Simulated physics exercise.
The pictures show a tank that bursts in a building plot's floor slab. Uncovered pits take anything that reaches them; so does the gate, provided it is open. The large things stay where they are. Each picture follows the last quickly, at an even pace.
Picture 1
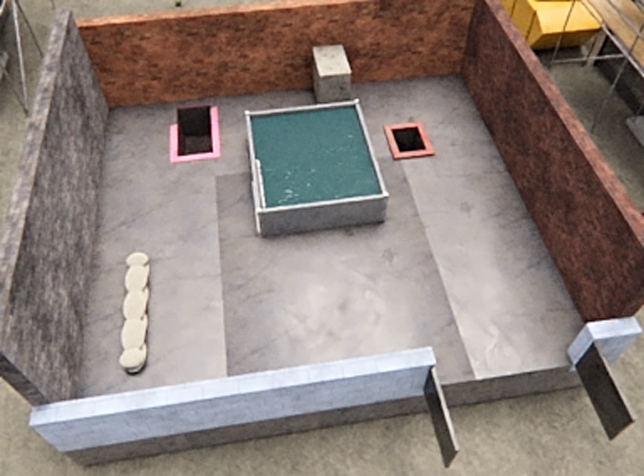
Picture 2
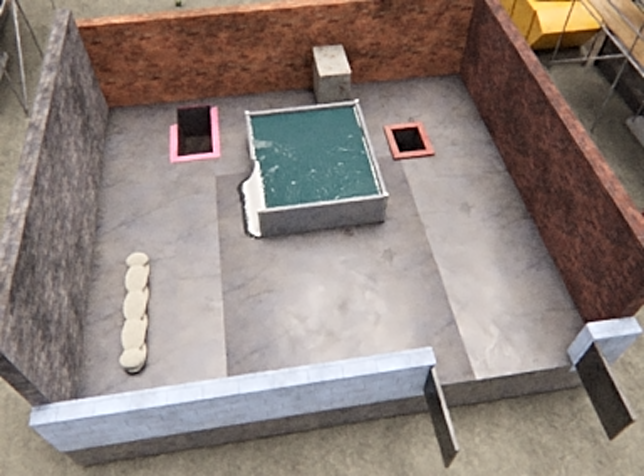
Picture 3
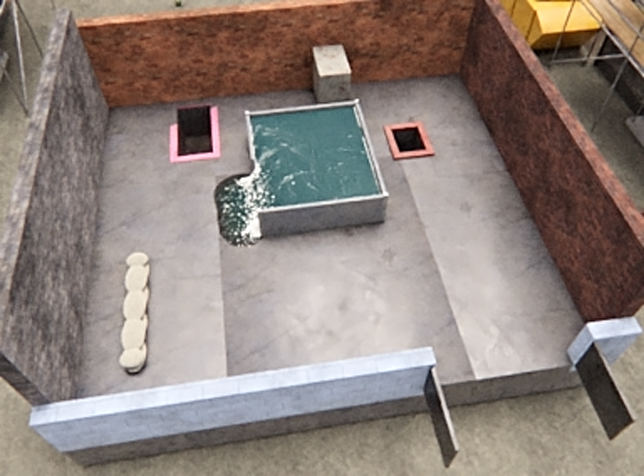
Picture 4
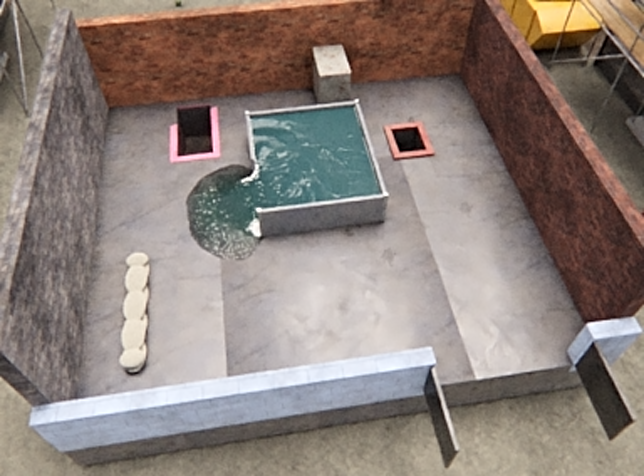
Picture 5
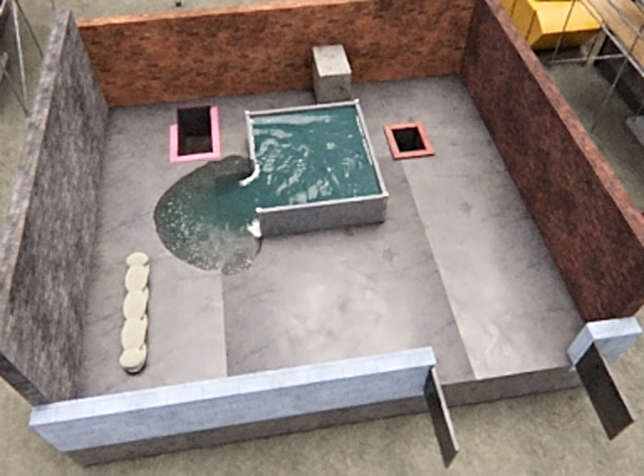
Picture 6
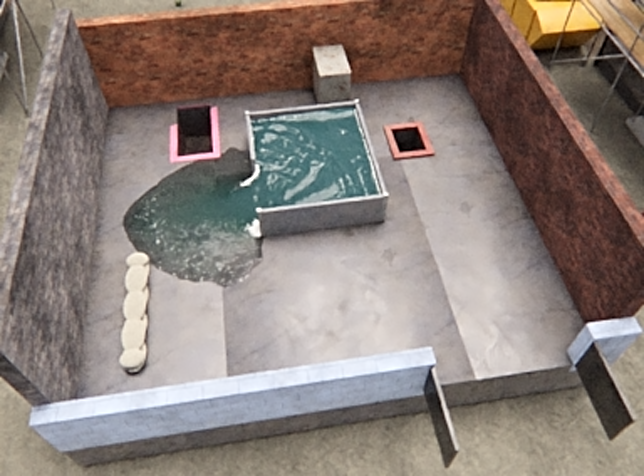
Water bursts from the left side of a square tank and spreads leftward across the grey floor.
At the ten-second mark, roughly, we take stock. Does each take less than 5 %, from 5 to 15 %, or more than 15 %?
It ends like this: The gate takes less than 5 %; the pink pit takes more than 15 %; the red pit takes less than 5 %.
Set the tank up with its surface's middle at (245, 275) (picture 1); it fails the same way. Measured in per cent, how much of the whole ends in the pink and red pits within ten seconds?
Within ten seconds, pink collects 30 percent of the total and red collects 0 percent.
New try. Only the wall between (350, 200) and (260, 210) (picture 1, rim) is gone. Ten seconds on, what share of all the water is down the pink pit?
The pink pit gets 8 per cent.
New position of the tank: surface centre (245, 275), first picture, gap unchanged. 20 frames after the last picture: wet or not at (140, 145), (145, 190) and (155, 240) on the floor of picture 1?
Location one: Soaked; location two: Soaked; location three: Soaked.
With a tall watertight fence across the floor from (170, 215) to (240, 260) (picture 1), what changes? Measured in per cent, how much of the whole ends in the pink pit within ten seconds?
The pink pit takes 35 parts in a hundred.
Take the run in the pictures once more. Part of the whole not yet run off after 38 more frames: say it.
Near 90 in a hundred.
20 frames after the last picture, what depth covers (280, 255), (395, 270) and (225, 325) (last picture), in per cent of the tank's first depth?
At the three places, in the order asked: Around 0, 0 and 2 per cent.
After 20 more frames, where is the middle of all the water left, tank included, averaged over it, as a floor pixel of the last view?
About (230, 212).
A moment on, water covers 20 % of the floor; the gate 0 %, the pink pit 0 %, the red pit 0 %.
Next, water covers 25 % of the floor; the gate 0 %, the pink pit 0 %, the red pit 0 %.
Then, water covers 35 % of the floor; the gate 0 %, the pink pit 1 %, the red pit 0 %.
Later, water covers 55 % of the floor; the gate 0 %, the pink pit 9 %, the red pit 0 %.
In the end, water covers 70 % of the floor; the gate 2 %, the pink pit 21 %, the red pit 0 %.
